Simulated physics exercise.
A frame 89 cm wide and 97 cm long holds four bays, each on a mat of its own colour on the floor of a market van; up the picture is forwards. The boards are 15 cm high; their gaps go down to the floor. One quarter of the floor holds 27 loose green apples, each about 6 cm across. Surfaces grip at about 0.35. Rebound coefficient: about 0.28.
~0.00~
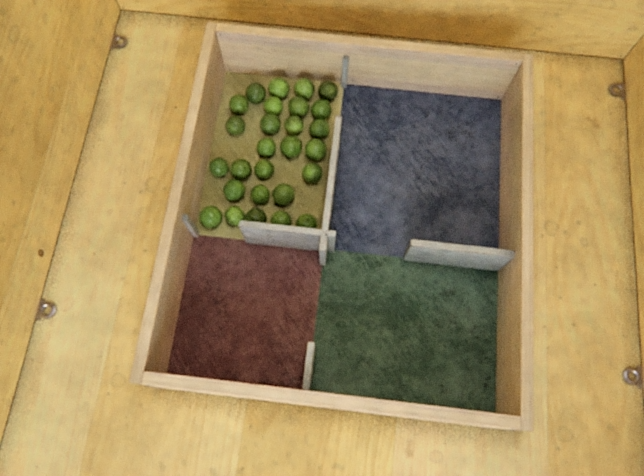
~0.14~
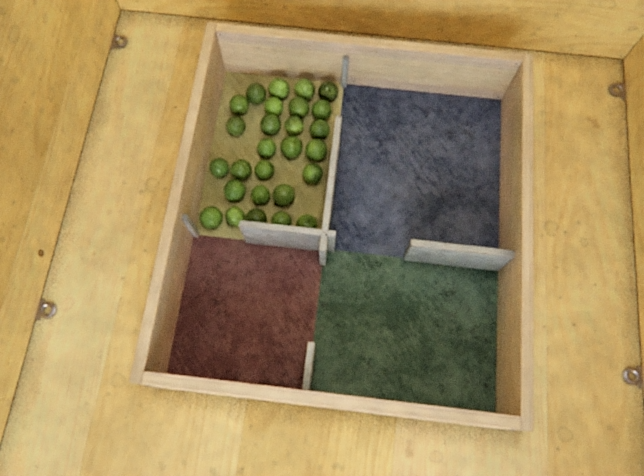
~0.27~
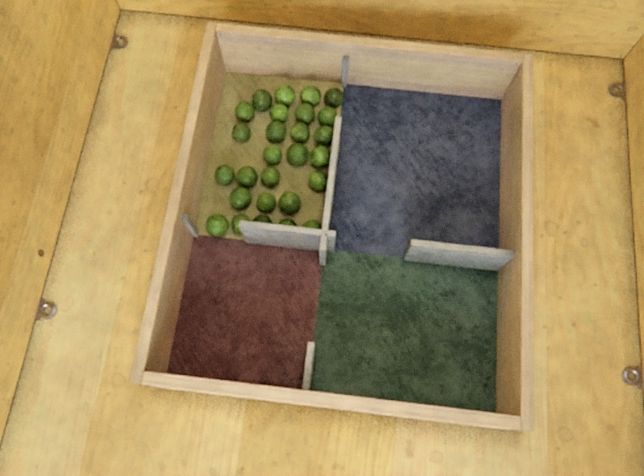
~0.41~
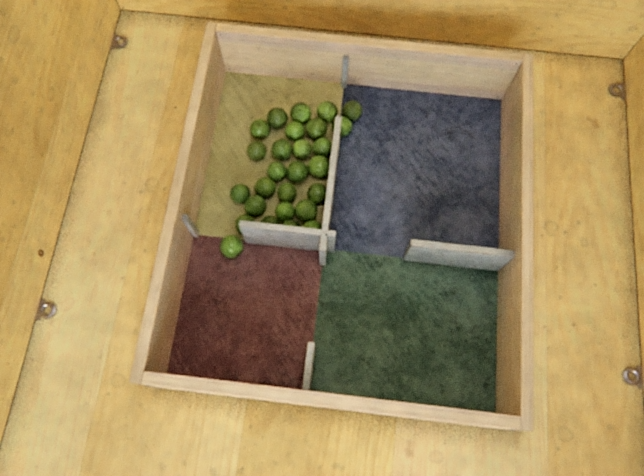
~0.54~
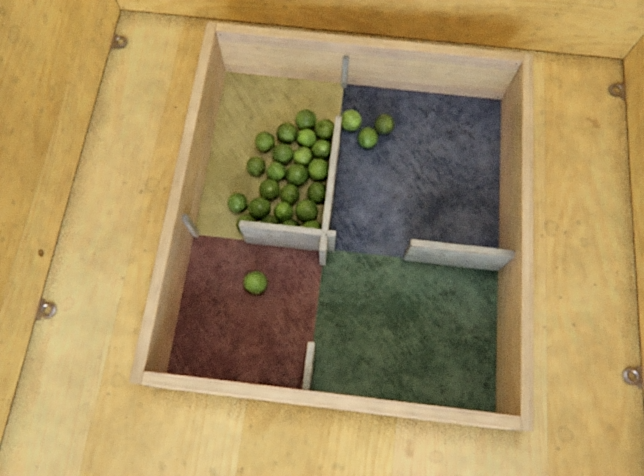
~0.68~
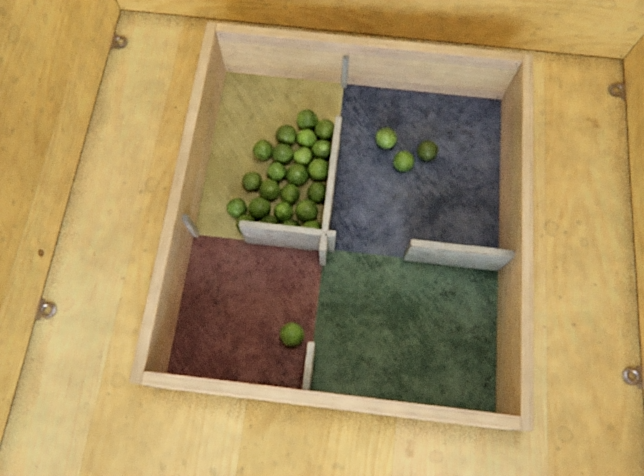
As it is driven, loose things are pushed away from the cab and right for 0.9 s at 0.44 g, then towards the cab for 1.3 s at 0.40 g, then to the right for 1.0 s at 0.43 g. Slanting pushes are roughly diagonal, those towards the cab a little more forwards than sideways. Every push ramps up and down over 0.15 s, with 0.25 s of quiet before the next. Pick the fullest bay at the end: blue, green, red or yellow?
The largest share ends in the blue bay.
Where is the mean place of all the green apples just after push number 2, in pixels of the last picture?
Around (315, 107).
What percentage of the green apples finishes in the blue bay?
Some 90 per cent of them.
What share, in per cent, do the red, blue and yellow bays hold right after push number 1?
Red 0, blue 10, yellow 90 per cent.
After push 1 (1.14 s), 1 in the red bay, 3 in the blue bay and 23 in the yellow bay.
After push 2 (2.69 s), 1 in the red bay, 7 in the blue bay and 19 in the yellow bay.
After push 3 (3.94 s), 1 in the red bay, 23 in the blue bay and 3 in the yellow bay.
When it is over (at 4.72 s), 1 in the red bay, 23 in the blue bay and 3 in the yellow bay.
